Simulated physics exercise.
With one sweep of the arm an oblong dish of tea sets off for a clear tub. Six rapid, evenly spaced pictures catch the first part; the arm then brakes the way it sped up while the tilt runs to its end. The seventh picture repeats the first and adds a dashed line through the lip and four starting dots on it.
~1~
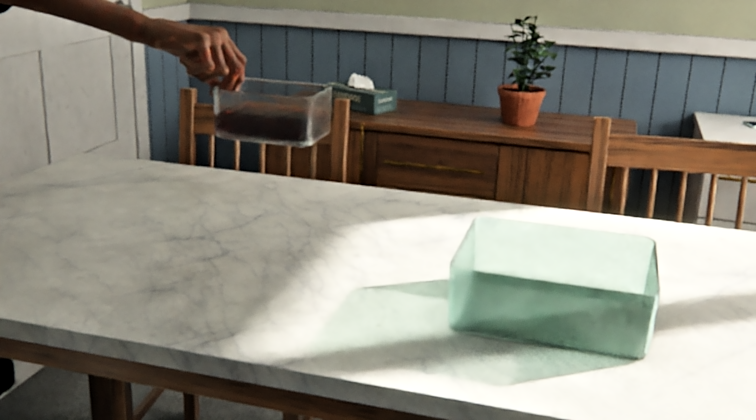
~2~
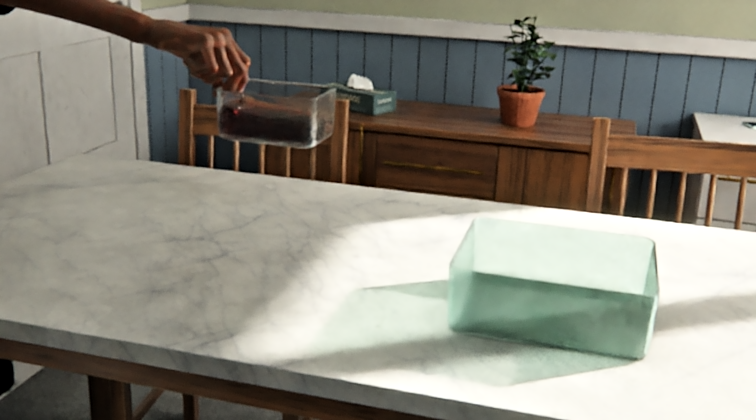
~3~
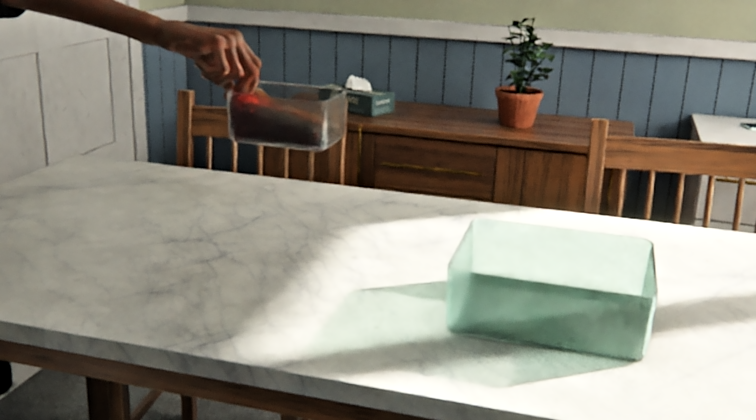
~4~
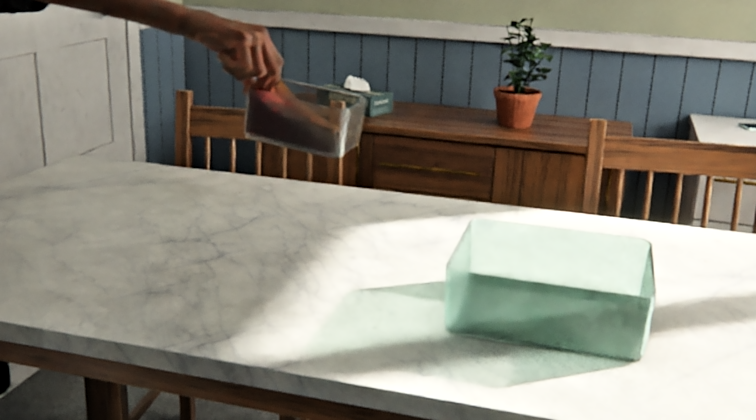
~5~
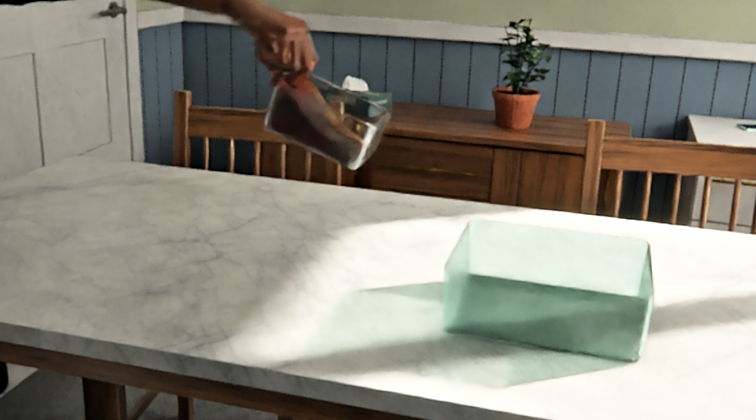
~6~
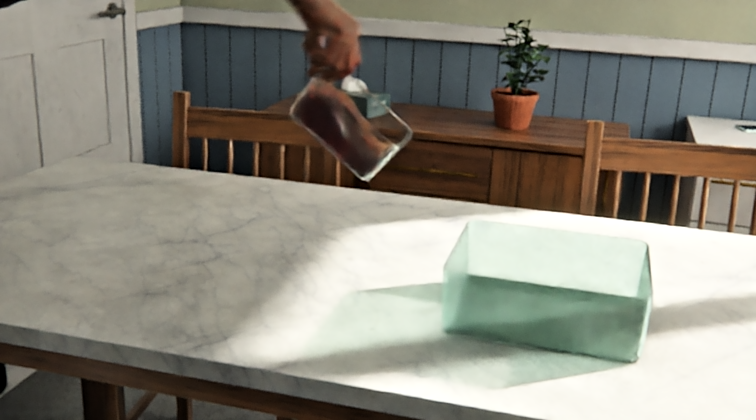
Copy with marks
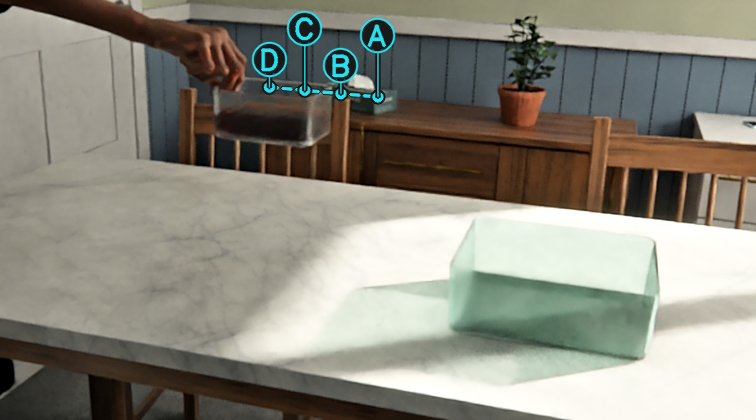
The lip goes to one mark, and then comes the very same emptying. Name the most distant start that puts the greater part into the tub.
D will do.
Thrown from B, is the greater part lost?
No.
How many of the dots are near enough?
All of them.
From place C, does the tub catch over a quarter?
Yes, it does.
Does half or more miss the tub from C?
No.
On the marked copy, A at (377, 97); B at (340, 93); C at (304, 90); D at (269, 87).
With A, about 75 % lands in the tub, 3 % falls short and 22 % goes beside or beyond.
With B, about 92 % lands in the tub, 5 % falls short and 3 % goes beside or beyond.
With C, about 76 % lands in the tub, 18 % falls short and 6 % goes beside or beyond.
With D, about 66 % lands in the tub, 24 % falls short and 10 % goes beside or beyond.
